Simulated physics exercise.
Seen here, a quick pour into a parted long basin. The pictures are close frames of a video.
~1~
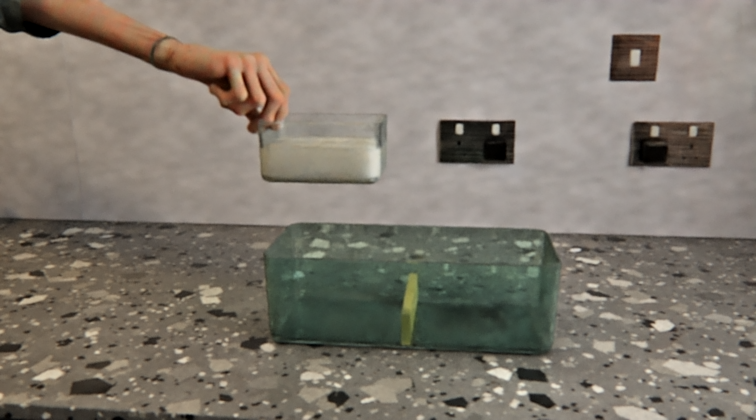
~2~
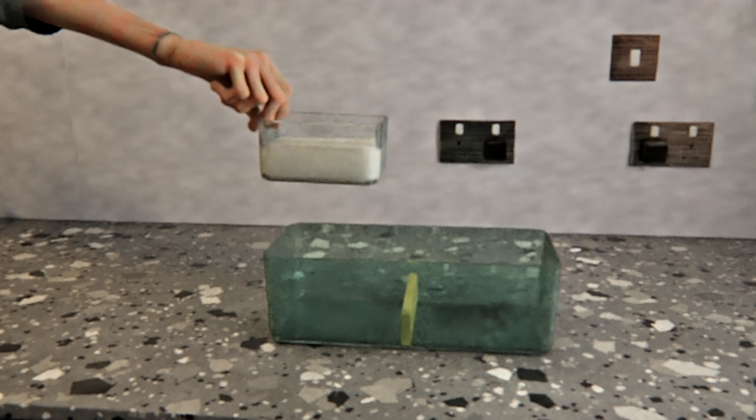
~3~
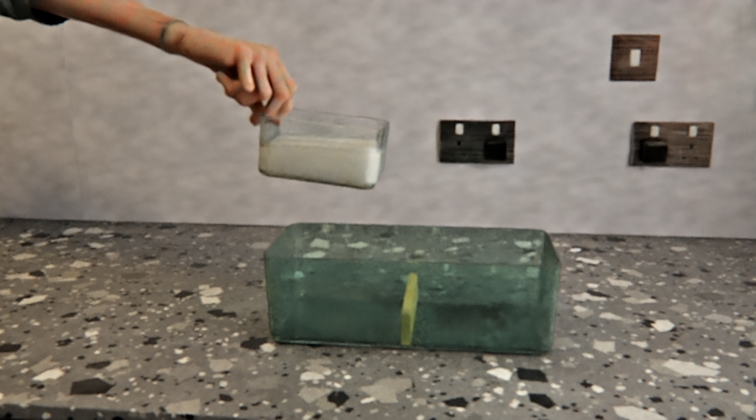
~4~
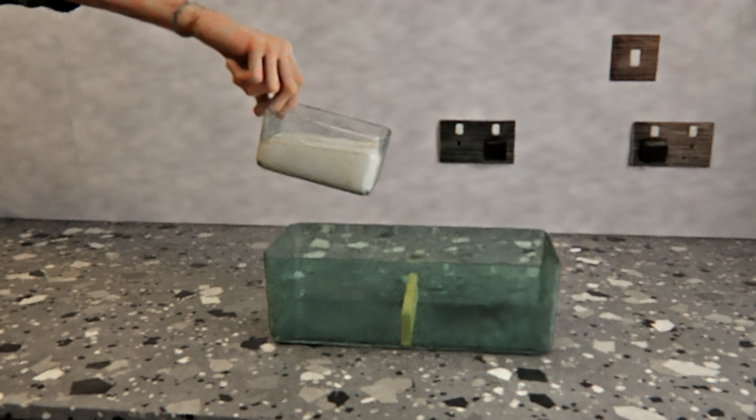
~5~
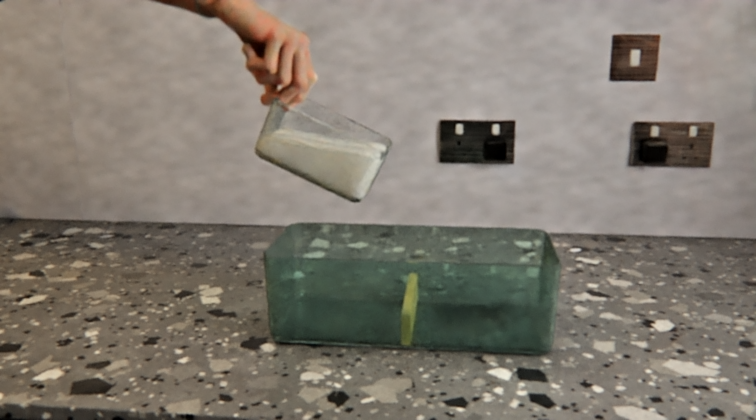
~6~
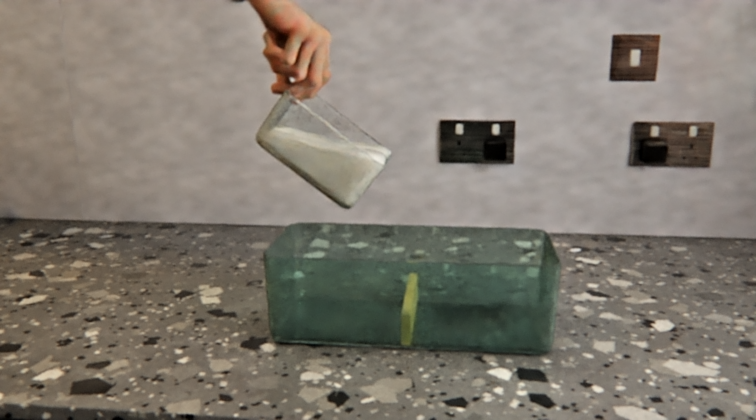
A bare hand and forearm reach in from the upper left, holding a small clear rectangular container of white contents above a speckled grey countertop, seen from the front by a still camera. Below sits a long greenish see-through basin with a yellow-green divider, before a pale wall with dark socket plates. The hand rises and moves right, tilting the container steeply down to the right as the white contents shift toward its lower side.
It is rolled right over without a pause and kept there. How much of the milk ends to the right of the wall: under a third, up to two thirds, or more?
It comes to between a third and two thirds.
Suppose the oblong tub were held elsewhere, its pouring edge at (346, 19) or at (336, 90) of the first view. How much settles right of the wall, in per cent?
First some 35, then 5 per cent.
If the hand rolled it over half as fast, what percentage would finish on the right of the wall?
Near 65 %.
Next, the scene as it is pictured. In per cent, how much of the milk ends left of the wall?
Some 45 per cent.
A moment on, the oblong tub is tipped on its side and 21 per cent is still to pour, 6 is left of the wall and 34 right of it.
Next, the oblong tub is tipped right over and 6 per cent is still to pour, 33 is left of the wall and 56 right of it.
Then the oblong tub is tipped right over and 1 per cent is still to pour, 40 is left of the wall and 55 right of it.
Later the oblong tub is tipped right over and 0 per cent is still to pour, 44 is left of the wall and 55 right of it.
At rest 44 per cent lies left of the wall, 55 right of it and 1 outside.
